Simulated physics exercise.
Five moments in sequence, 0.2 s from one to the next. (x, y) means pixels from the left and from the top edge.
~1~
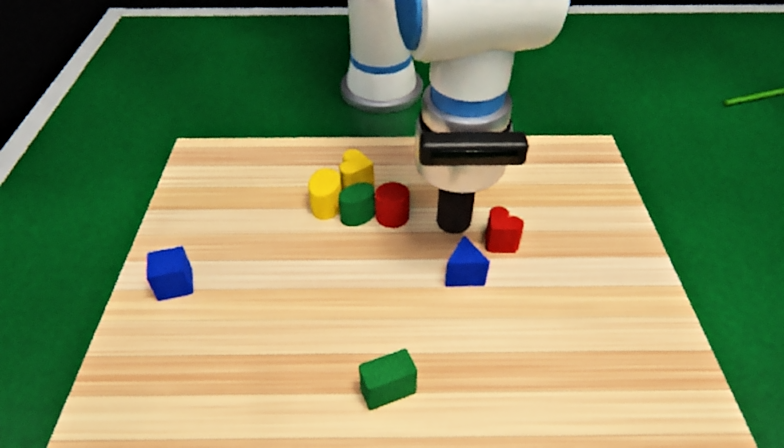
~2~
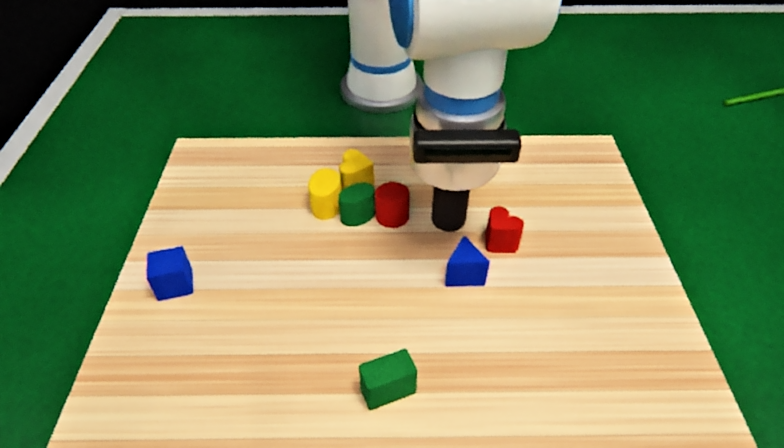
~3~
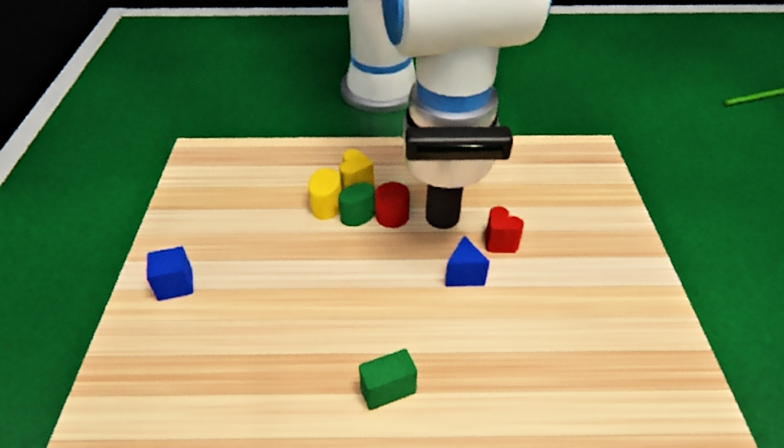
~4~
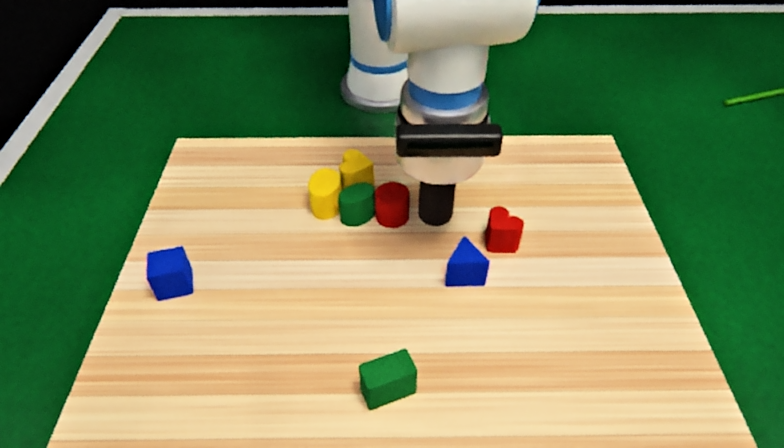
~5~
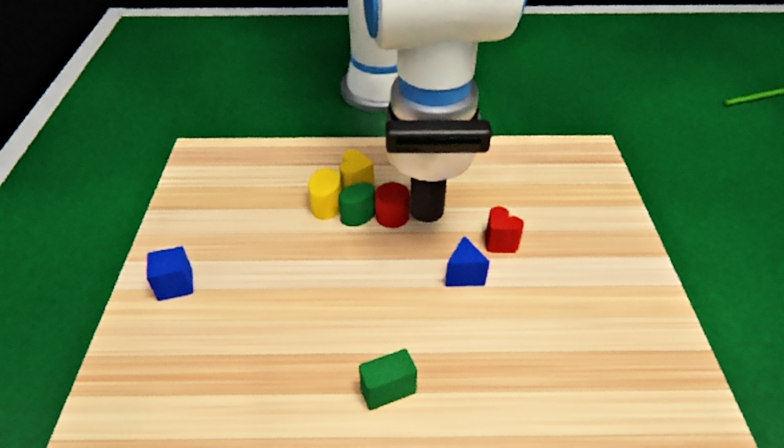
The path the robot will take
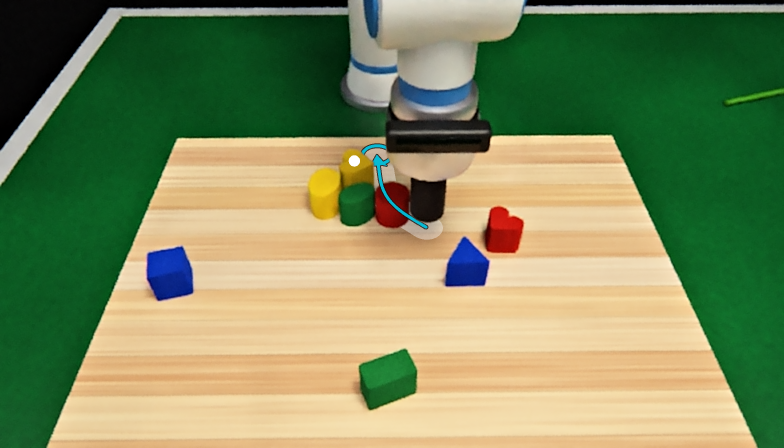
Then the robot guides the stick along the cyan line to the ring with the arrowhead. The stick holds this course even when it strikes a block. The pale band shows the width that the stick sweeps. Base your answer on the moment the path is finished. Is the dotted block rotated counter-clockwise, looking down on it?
Going by the path, no.
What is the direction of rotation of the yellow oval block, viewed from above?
From above, the yellow oval block will be seen to turn clockwise.
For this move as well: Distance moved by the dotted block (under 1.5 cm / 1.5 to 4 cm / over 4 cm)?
Final distance: 1.5 to 4 cm.
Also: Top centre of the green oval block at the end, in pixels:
It ends at (336, 189).
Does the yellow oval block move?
In short: Yes.
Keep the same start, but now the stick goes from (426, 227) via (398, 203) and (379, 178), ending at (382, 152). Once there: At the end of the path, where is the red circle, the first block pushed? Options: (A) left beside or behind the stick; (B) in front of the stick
My pick is A.
Path on the board, from (426, 227) through (395, 206) and (380, 180) to (377, 155); the dot is on the yellow heart.
On the path given first. One third of the way, stick (395, 191); yellow oval block (309, 182), turned 30° clockwise; yellow heart (349, 158), turned 15° clockwise; green oval block (339, 189), turned 75° anticlockwise; red circle (363, 175).
Two thirds of the way, stick (380, 165); yellow oval block (305, 183), turned 35° clockwise; yellow heart (338, 151), turned 25° clockwise; green oval block (336, 189), turned 85° anticlockwise; red circle (350, 169).
At the end, stick (377, 140); yellow oval block (305, 183), turned 35° clockwise; yellow heart (338, 151), turned 25° clockwise; green oval block (336, 189), turned 85° anticlockwise; red circle (350, 169).
